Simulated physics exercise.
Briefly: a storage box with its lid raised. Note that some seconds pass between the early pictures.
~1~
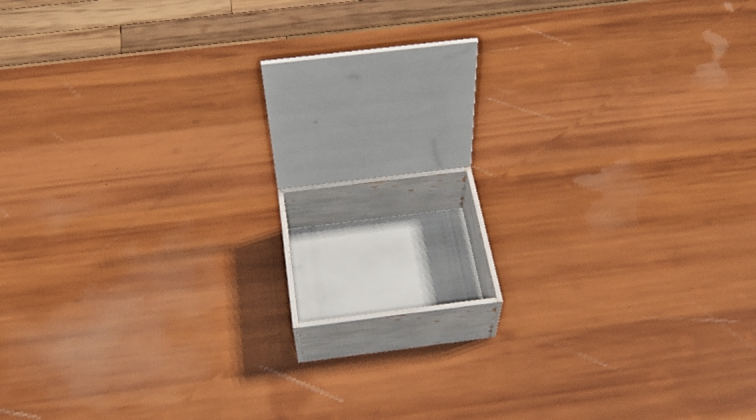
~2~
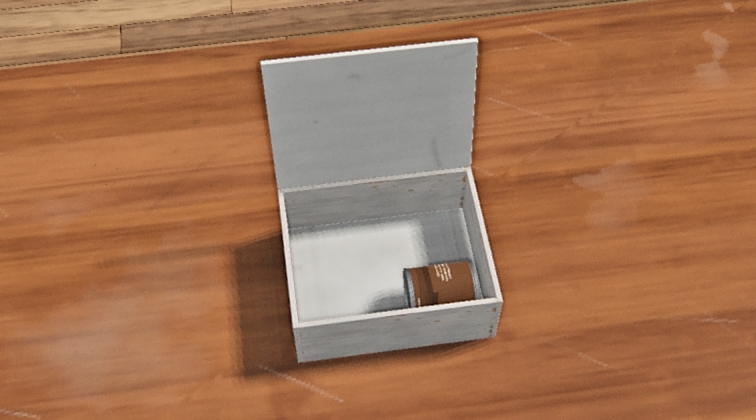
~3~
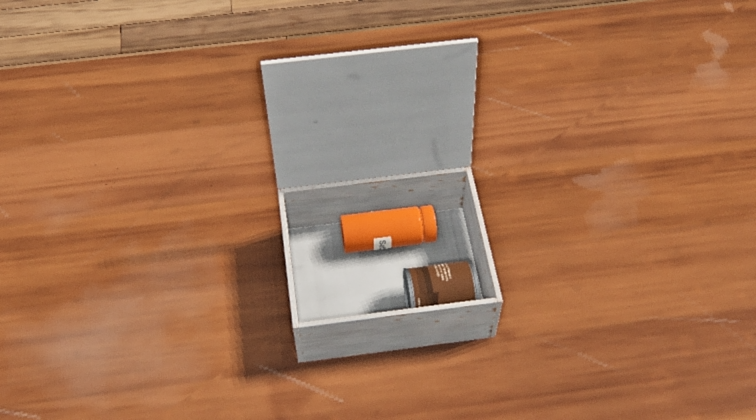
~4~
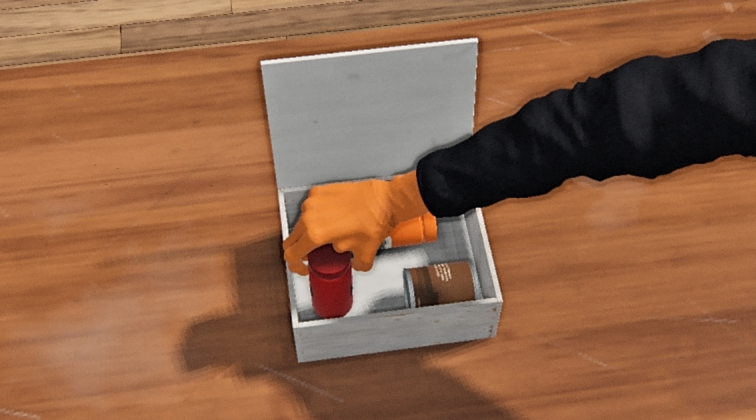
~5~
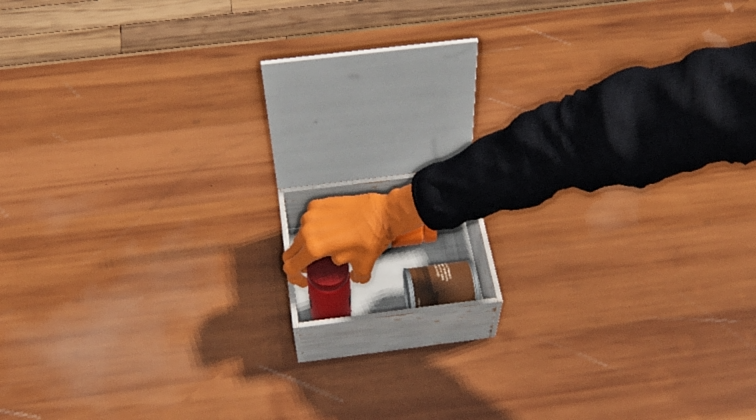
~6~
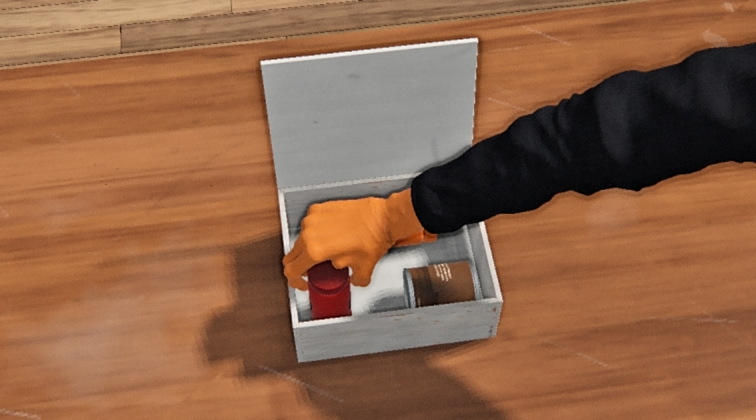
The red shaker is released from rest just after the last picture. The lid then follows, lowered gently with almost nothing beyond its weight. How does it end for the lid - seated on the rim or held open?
For the lid it ends held open.
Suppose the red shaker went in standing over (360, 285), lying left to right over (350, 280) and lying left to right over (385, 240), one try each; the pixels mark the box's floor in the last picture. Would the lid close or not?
Lid, in order: Held open, fully down, fully down.
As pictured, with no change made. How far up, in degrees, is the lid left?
Roughly 12 degrees above the rim.
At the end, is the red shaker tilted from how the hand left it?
Once everything settles, it keeps its original angle.
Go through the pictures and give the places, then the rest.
In the first frame, the last thing is not in view yet.
In the second frame, the last thing is not in view yet; brown tin (441, 293).
In the third frame, the last thing is not in view yet; brown tin (441, 293).
In the fourth frame, on its way; red shaker (331, 279); brown tin (441, 293).
In the fifth frame, on its way; red shaker (330, 290); brown tin (441, 293).
In the sixth frame, put in, still held; red shaker (330, 294); brown tin (441, 293).
Then, 1.20 s later than the last frame, lid 83° above the rim.
Then, 1.60 s later than the last frame, lid 53° above the rim.
Then, 1.80 s later than the last frame, lid 29° above the rim.
Then, 3.20 s later than the last frame, lid 12° above the rim.
When it is over, lid 12° above the rim; all 3 as before. End places, in pixels of the last picture, red shaker near (330, 294).
